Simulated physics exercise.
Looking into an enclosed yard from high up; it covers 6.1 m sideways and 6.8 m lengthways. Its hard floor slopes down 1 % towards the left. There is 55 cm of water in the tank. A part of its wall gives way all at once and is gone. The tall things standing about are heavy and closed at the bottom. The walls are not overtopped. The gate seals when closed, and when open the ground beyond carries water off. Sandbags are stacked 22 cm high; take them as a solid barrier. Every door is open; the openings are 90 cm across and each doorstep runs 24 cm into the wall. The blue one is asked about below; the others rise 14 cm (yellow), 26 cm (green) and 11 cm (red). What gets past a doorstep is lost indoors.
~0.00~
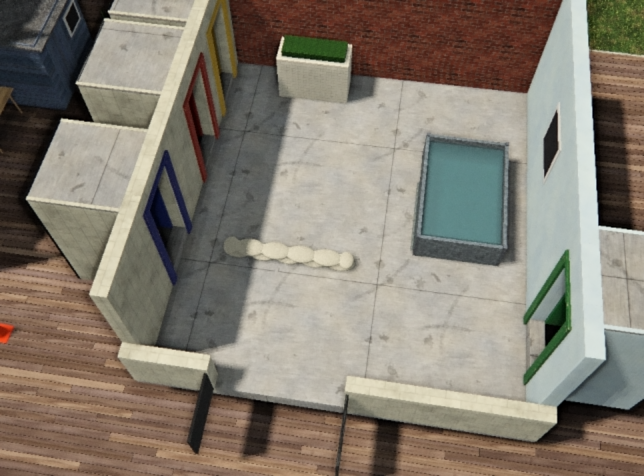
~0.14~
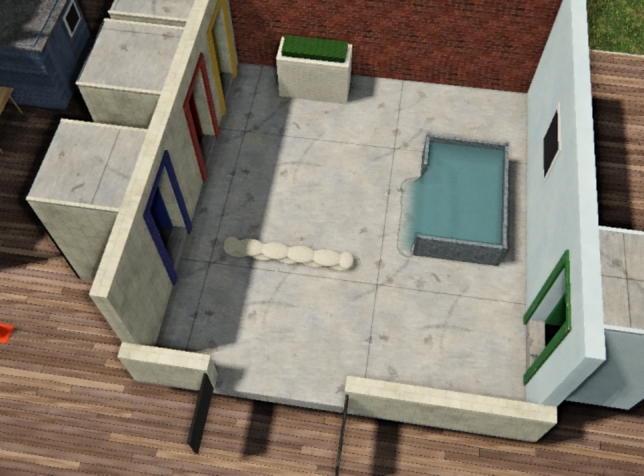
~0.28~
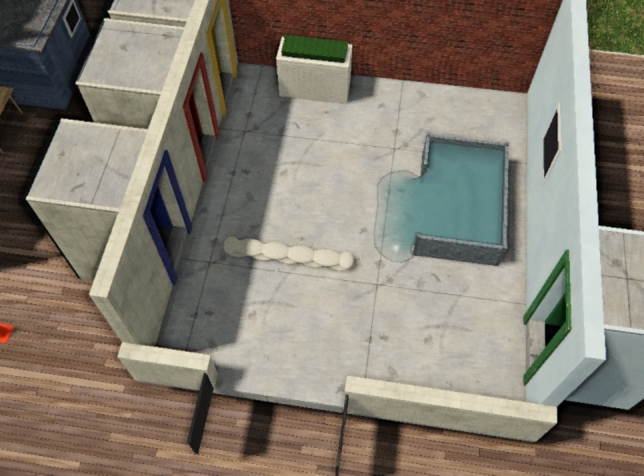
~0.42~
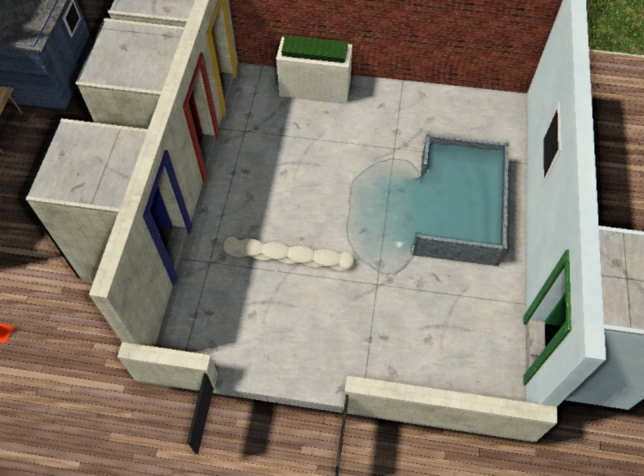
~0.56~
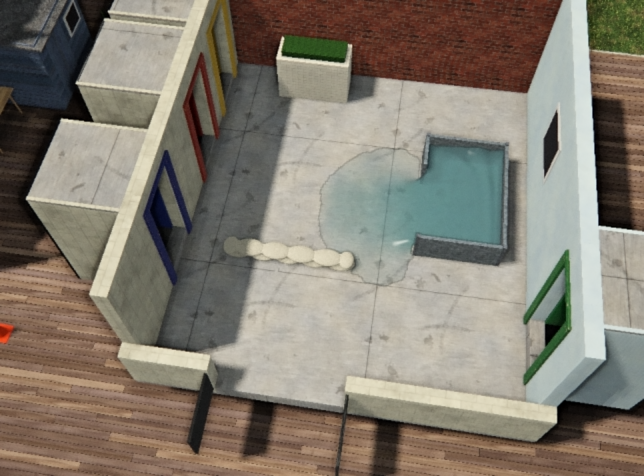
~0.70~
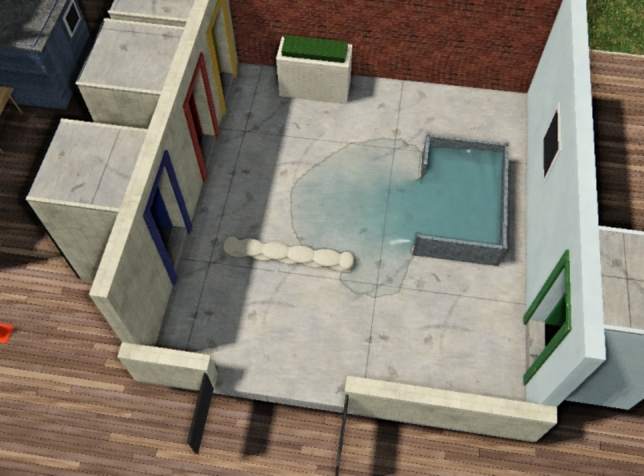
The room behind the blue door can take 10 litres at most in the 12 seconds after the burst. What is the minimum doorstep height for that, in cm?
It would have to be roughly 16 cm high.
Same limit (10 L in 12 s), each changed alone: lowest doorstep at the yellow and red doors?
About 14.5 cm at yellow and 18 cm at red.
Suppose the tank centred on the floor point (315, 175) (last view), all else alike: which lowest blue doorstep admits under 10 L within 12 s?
About 12.5 cm.
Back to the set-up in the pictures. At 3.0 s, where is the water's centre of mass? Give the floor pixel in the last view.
Near (318, 206).
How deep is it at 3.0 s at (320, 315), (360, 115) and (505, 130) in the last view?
In that order: 2, 0 and 0 cm.
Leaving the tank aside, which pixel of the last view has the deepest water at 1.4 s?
Near (408, 235).
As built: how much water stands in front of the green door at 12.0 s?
About 0.5 cm.
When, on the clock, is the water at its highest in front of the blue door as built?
Near 2.2 s.
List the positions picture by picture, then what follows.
In the first picture, the tank at (464, 191) is whole and still, 55 cm deep; the blue door at (171, 227) is dry.
In the second picture, water pours out at (421, 211) and has run 0.3 m, to (405, 204); about 10 cm deep outside, 55 cm at the back.
In the third picture, the front is at (378, 234), 0.7 m from the gap at (421, 213); 1.1 m2 of floor is wet, 55 cm left at the back.
In the fourth picture, water pours out at (421, 213) and has run 1.3 m, to (354, 198); about 8 cm deep outside, 50 cm at the back.
In the fifth picture, water pours out at (421, 213) and has run 1.8 m, to (325, 197); about 6 cm deep outside, 47 cm at the back.
In the sixth picture, the front is at (296, 196), 2.3 m from the gap at (421, 213); 4.9 m2 of floor is wet, 47 cm left at the back; 2.2 m in a straight line remain to the blue door at (171, 227).
After 1.4 s water covers 30 % of the floor, deepest (25 cm) near (408, 235); it has not reached the blue door.
After 3.0 s water covers 50 % of the floor, deepest (26 cm) near (208, 201); 14 cm at the blue door, 1 litre in over its 23 cm doorstep.
After 12.0 s water covers 90 % of the floor, deepest (8 cm) near (192, 224); 6 cm at the blue door, 2 litres in over its 23 cm doorstep.
At the blue door as built, the water arrived by 1.8 s and peaked near 16 cm at 2.2 s.
Run again over the same 12 s with other heights there, 17 litres in over 14 cm, 5 litres over 19.5 cm. The limit of 10 litres is kept from about 16 cm up.
